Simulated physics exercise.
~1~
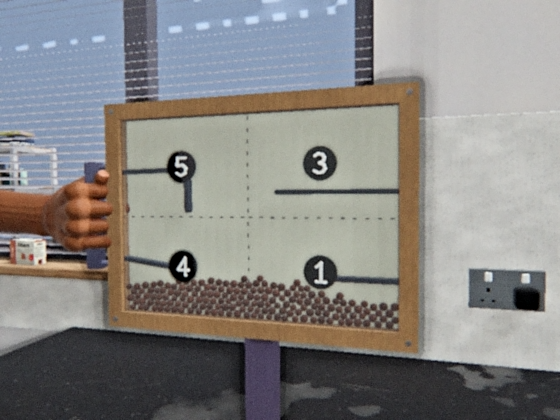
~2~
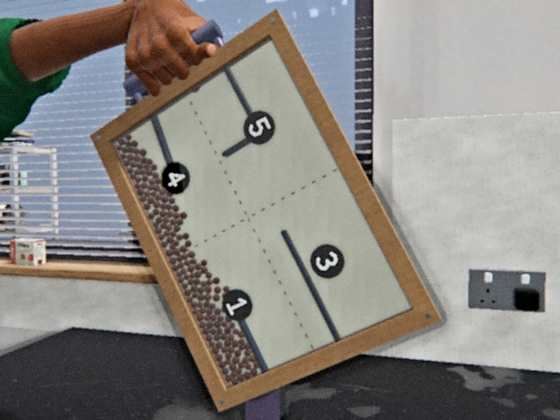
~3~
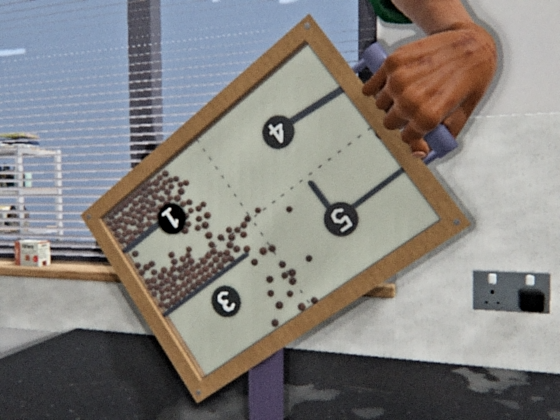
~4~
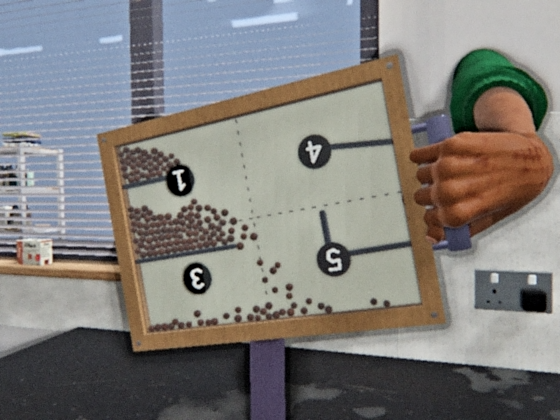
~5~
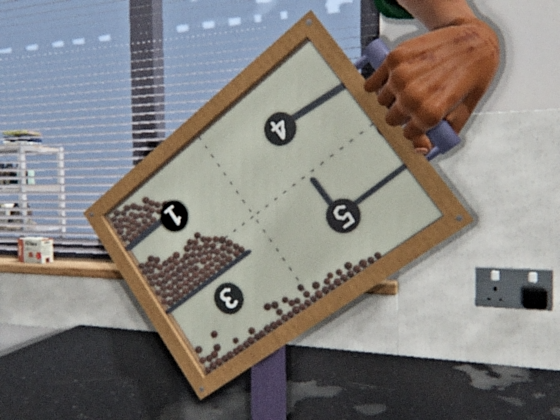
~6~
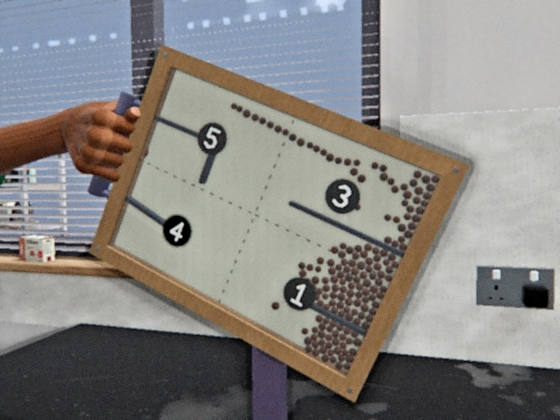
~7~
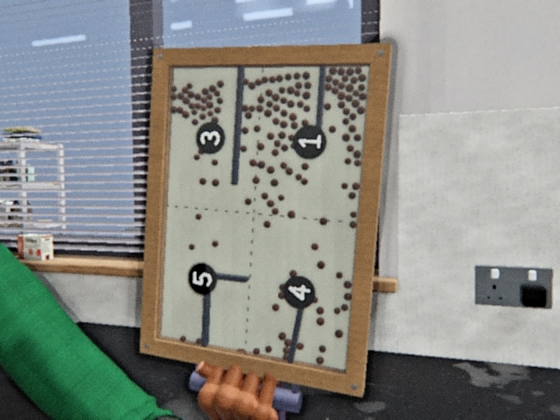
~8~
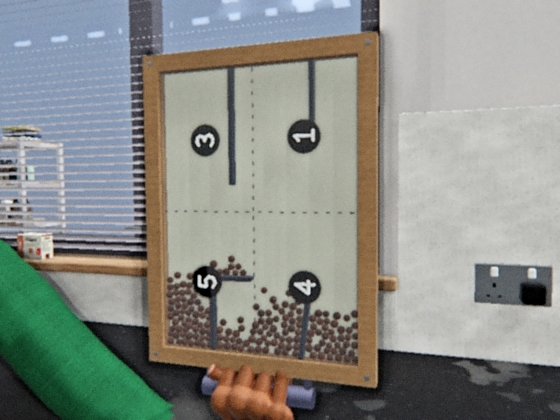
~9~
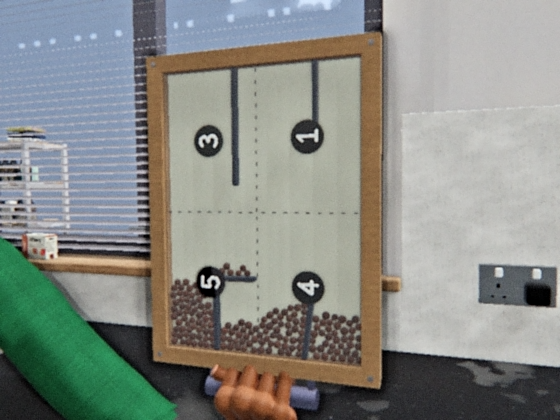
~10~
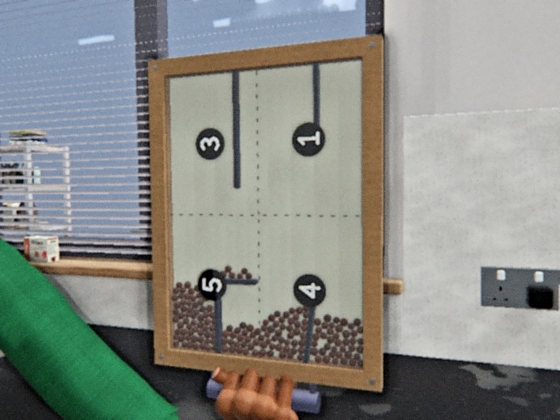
The video shows a hand turning a shallow framed case of dark beads clockwise until nearly upside down, then swinging it back anticlockwise onto its side, the beads spilling past inner ledges and finally resting along the bottom, heaped around the quarters numbered five and four.
